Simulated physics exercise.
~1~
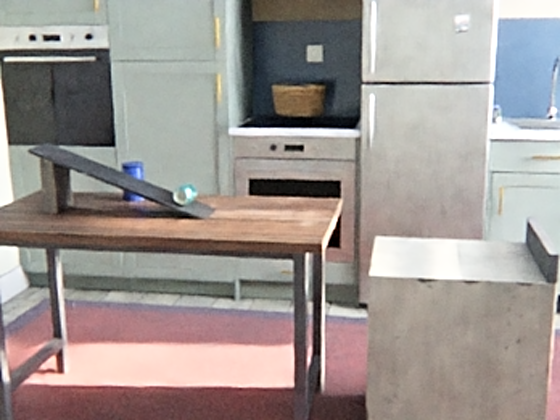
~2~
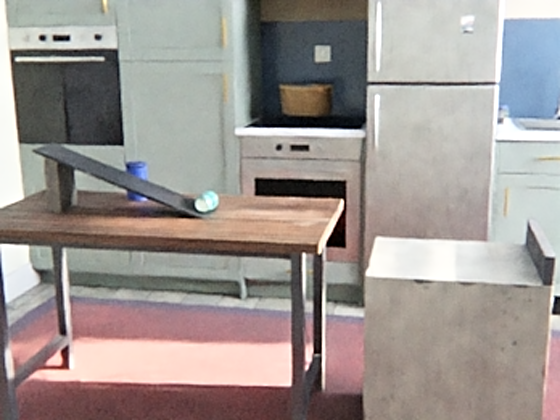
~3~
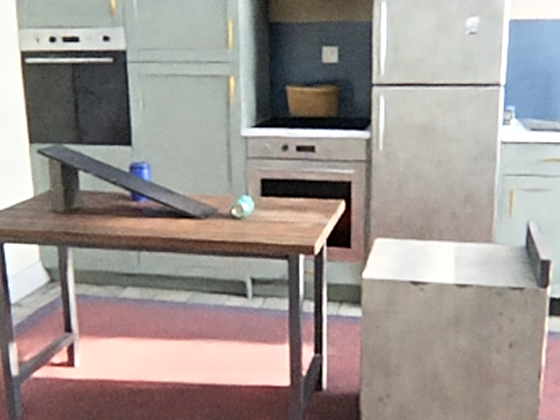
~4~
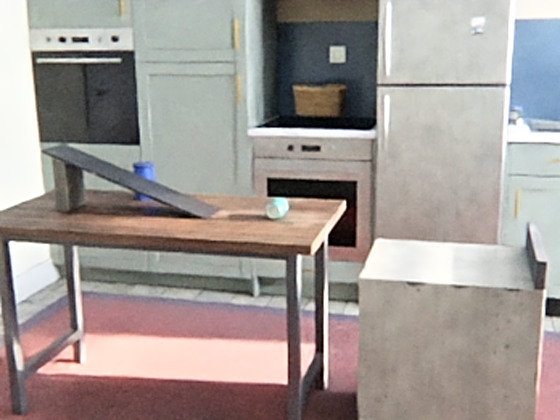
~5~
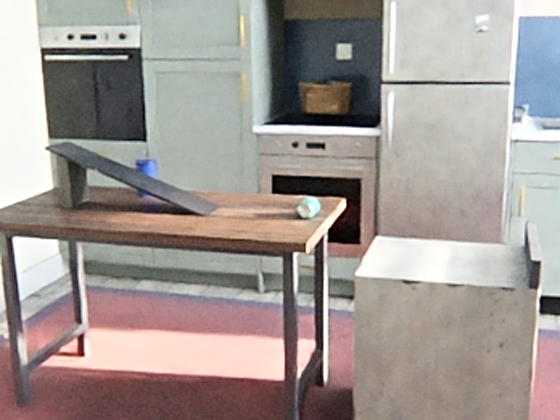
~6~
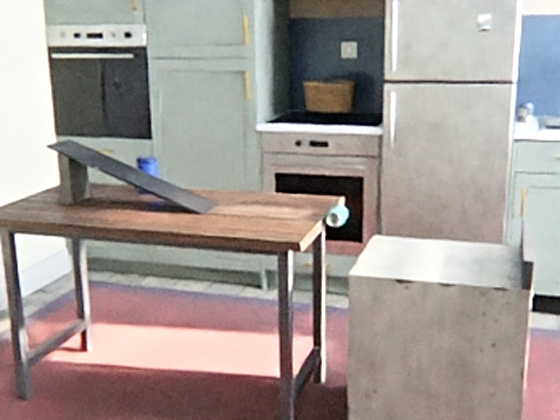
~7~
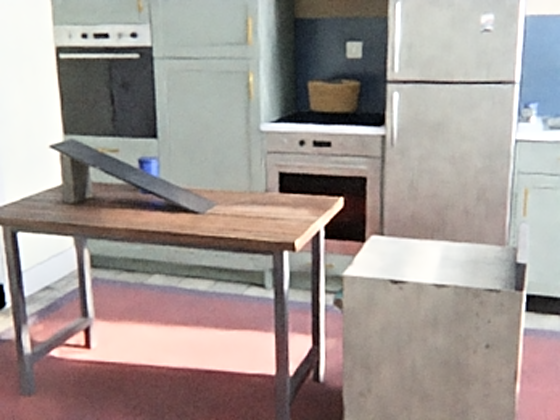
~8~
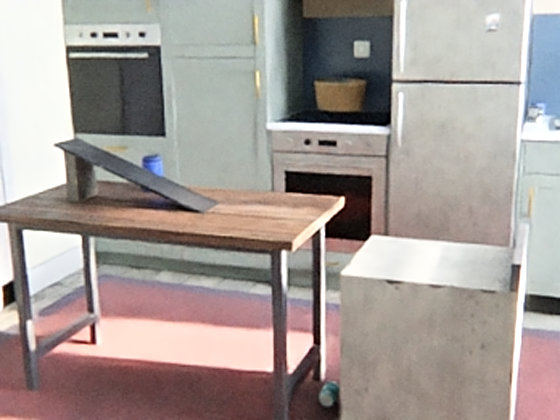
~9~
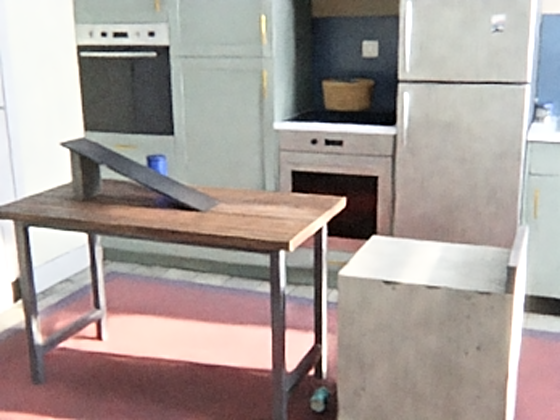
In a kitchen, a turquoise can rolls down a ramp, crosses the table and drops into the gap.
